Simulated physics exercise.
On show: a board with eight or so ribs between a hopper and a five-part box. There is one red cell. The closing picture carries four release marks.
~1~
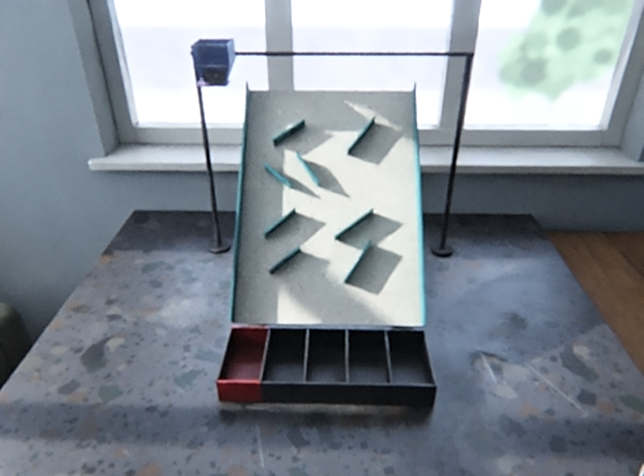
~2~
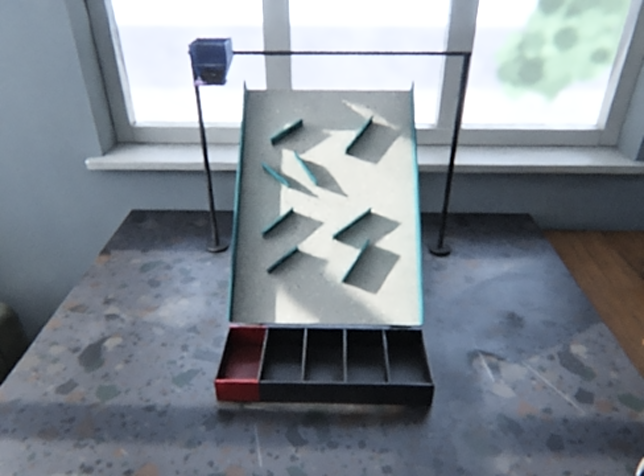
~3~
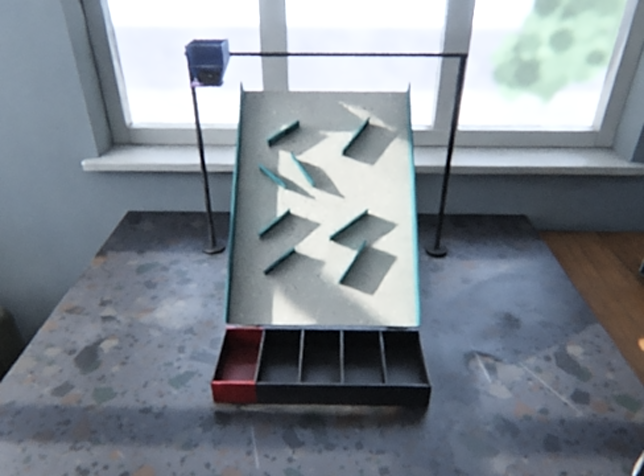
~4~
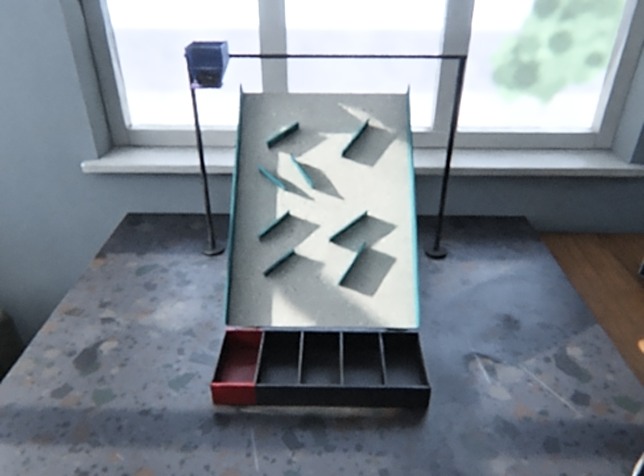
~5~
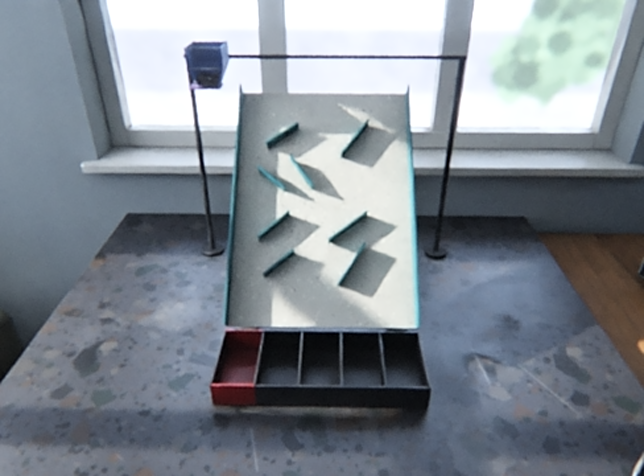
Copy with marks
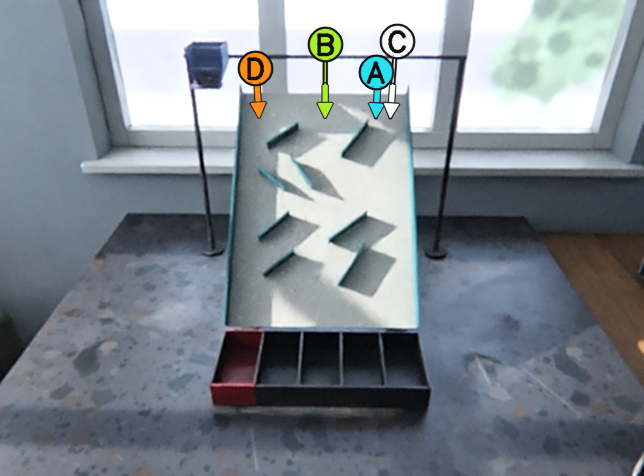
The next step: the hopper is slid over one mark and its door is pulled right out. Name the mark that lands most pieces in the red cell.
I would pick mark D.
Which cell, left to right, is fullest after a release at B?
The second from the left.
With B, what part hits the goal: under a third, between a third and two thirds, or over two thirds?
Under a third.
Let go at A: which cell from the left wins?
The fifth.
On the marked copy, mark A meets the board at (376, 112); mark B meets the board at (325, 112); mark C meets the board at (390, 112); mark D meets the board at (258, 112).
Choosing A, just a few in the red cell, the larger part in other cells, roughly a quarter outside the box.
Choosing B, about a tenth in the red cell, roughly two thirds in other cells, roughly a quarter outside the box.
Choosing C, about a tenth in the red cell, roughly two thirds in other cells, roughly a quarter outside the box.
Choosing D, roughly two thirds in the red cell, roughly a quarter in other cells, about a tenth outside the box.
